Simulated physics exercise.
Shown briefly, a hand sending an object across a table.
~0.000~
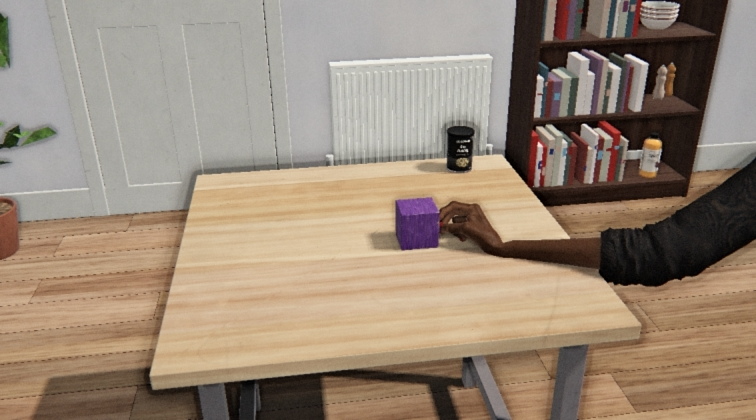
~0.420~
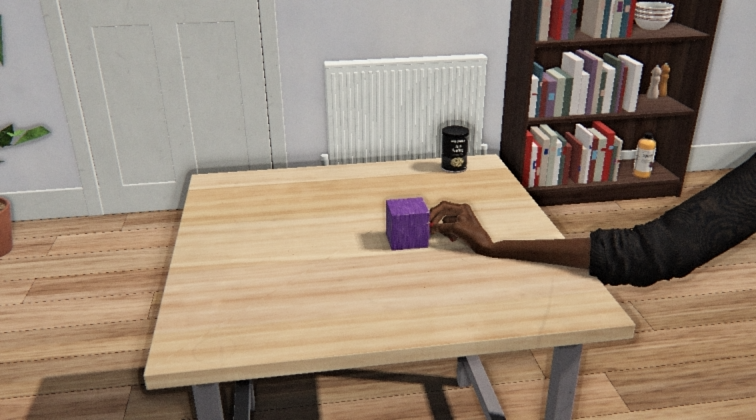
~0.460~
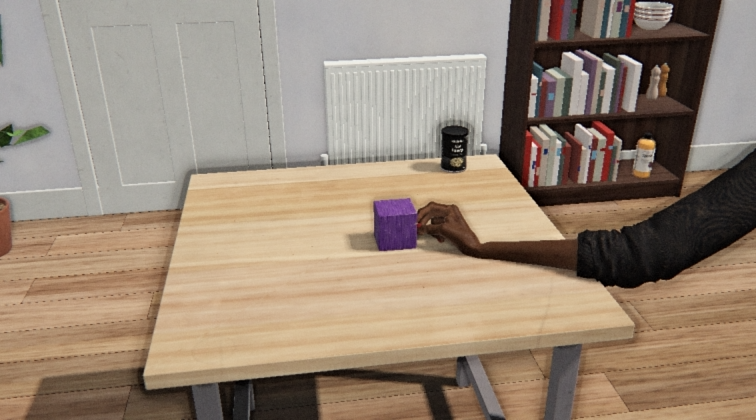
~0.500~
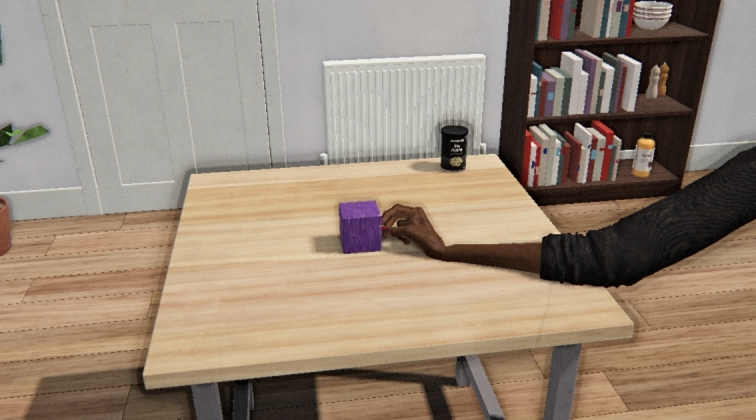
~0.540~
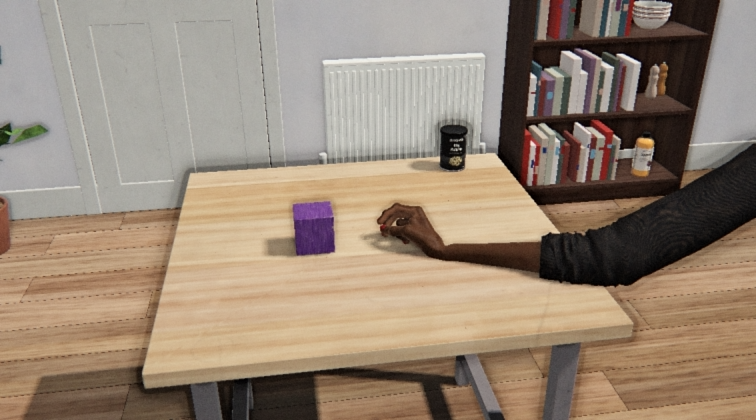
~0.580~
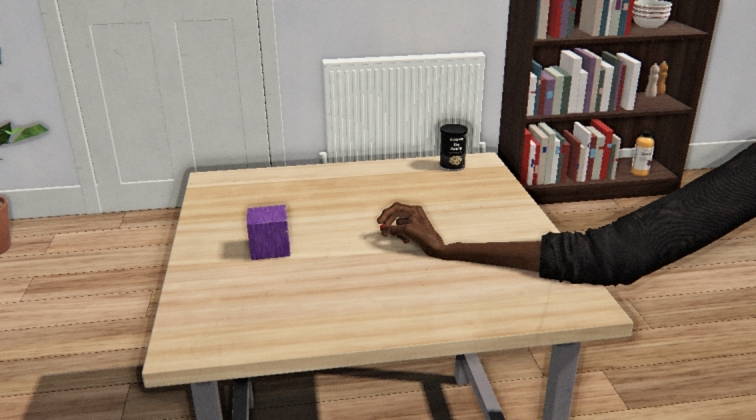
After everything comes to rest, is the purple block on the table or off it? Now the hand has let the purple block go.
The purple block is off the table.
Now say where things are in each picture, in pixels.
In the first frame, under the hand; purple block (417, 223).
In the second frame, under the hand; purple block (407, 224).
In the third frame, under the hand; purple block (395, 224).
In the fourth frame, purple block (360, 227).
In the fifth frame, purple block (314, 228) shifted about its own width.
In the sixth frame, purple block (269, 232) shifted well along.
After 0.68 s, purple block now off the table.
After 0.88 s, things are still on the move.
After 0.98 s, as before.
In the end (1.3 s), off the table, purple block.
